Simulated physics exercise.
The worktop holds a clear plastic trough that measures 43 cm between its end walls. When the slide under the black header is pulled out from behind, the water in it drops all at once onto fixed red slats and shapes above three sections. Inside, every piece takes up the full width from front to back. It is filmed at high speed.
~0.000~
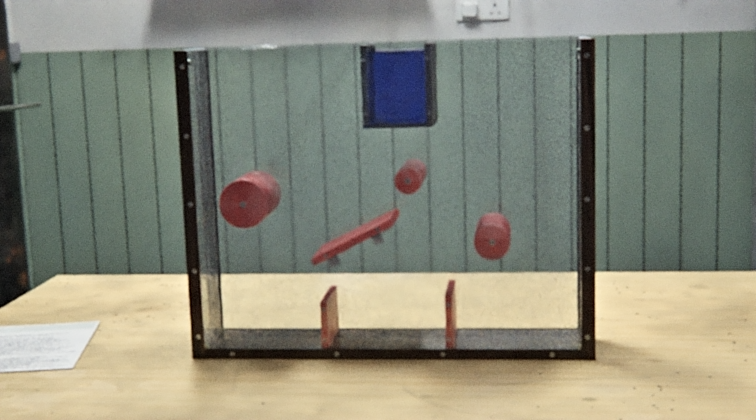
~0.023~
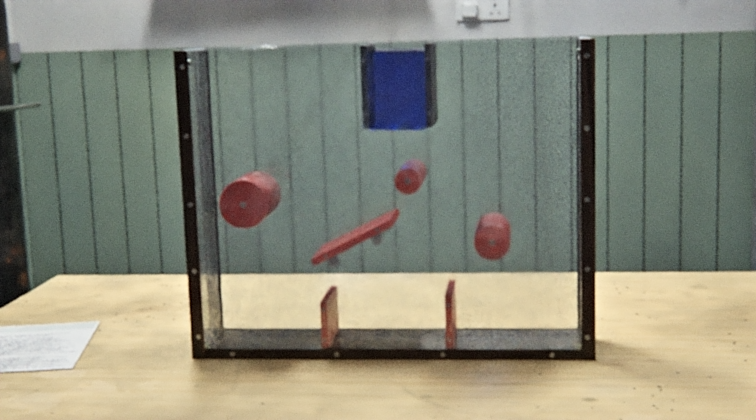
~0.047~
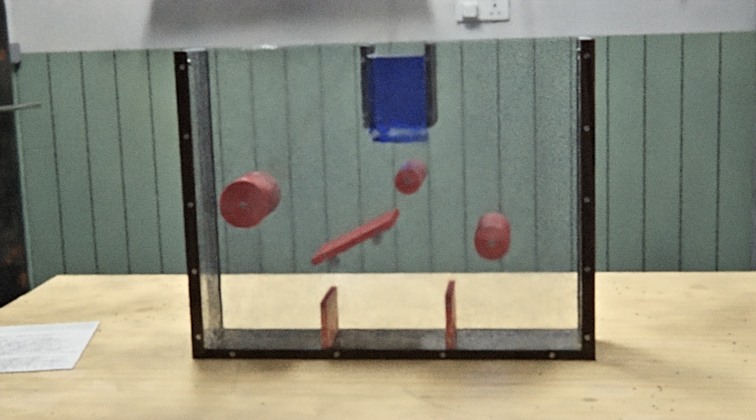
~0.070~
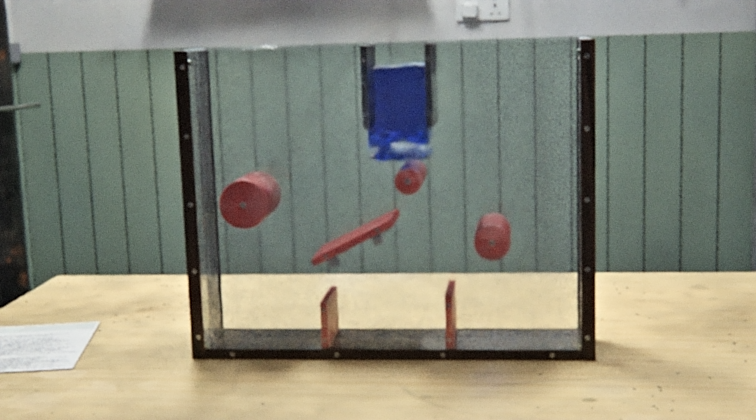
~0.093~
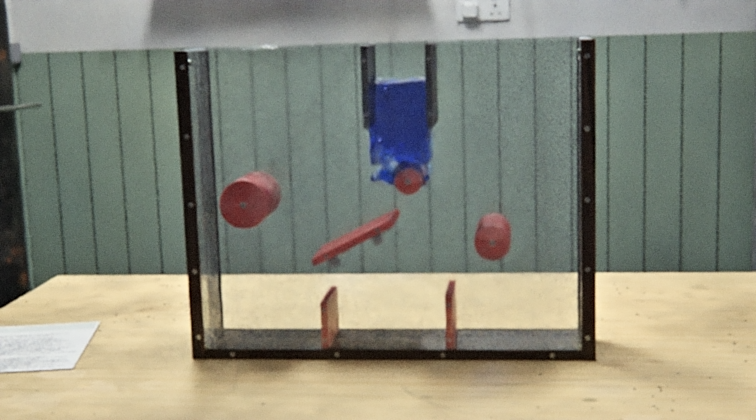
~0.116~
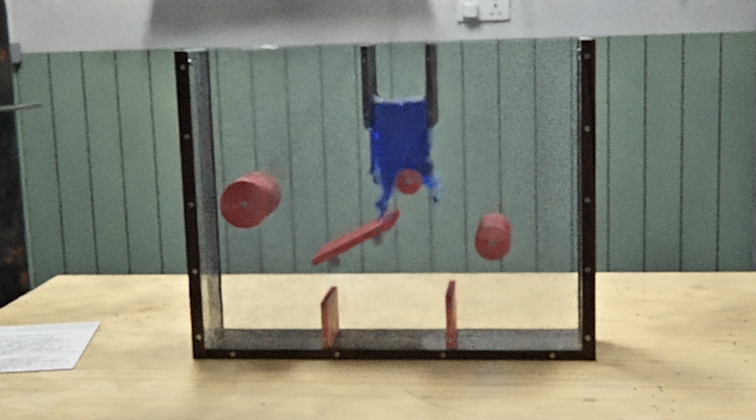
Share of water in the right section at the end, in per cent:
45 per cent.
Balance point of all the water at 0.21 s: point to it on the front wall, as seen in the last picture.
Centre of mass (last view): Approx. (389, 241).
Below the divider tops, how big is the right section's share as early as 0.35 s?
Share: Around 36 %.
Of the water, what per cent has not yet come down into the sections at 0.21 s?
Share: Around 80 per cent.
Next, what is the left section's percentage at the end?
Some 50 per cent.
By 0.21 s the sections hold 5, 1 and 11 per cent, with 82 still above them.
By 0.35 s the sections hold 45, 2 and 37 per cent, with 16 still above them.
By 0.68 s the sections hold 49, 5 and 45 per cent, with 1 still above them.
At rest it is 50 per cent left, 5 middle, 45 right.
